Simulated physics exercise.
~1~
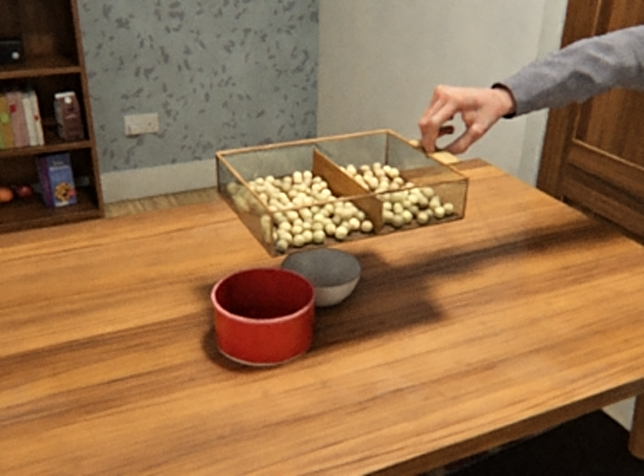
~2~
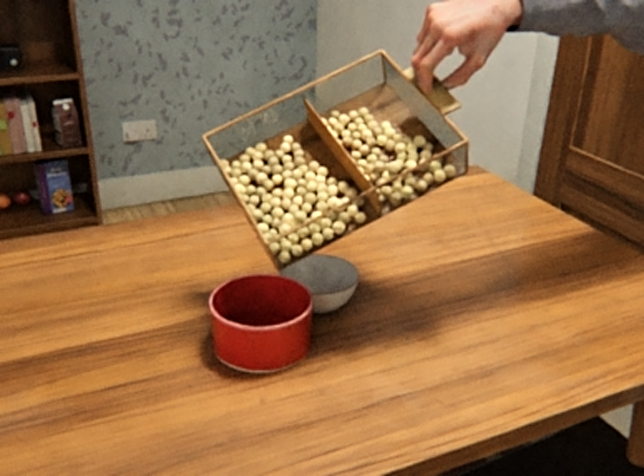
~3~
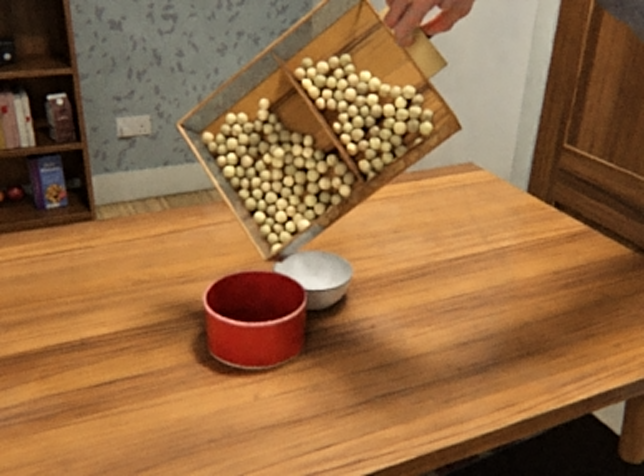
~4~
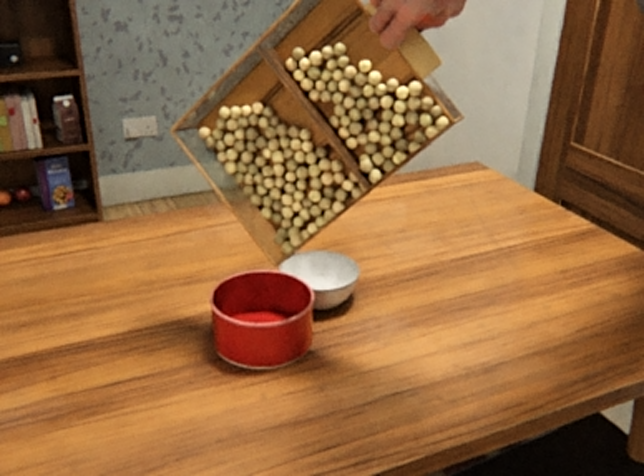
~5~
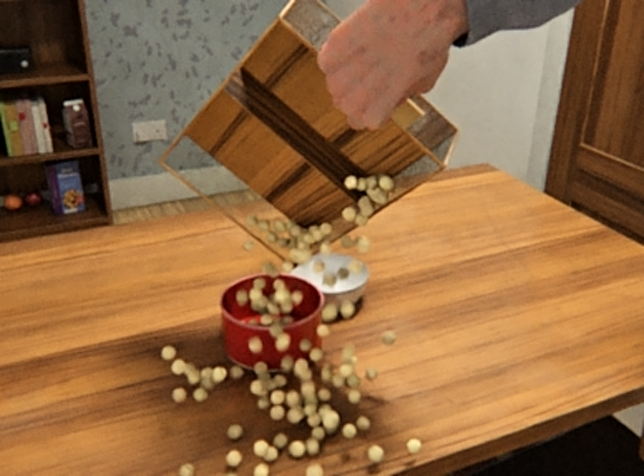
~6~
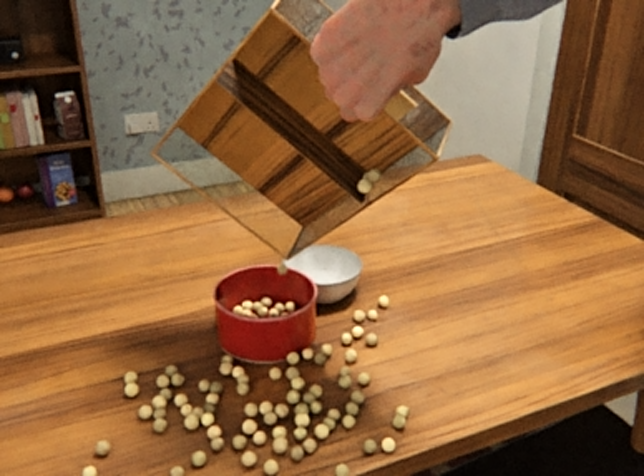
In this clip, a hand tips a two-compartment drawer tray of small pale round nuts steeply over a red pot and a white bowl on a wooden table, and the nuts pour out, some landing in the pot while most scatter across the tabletop.
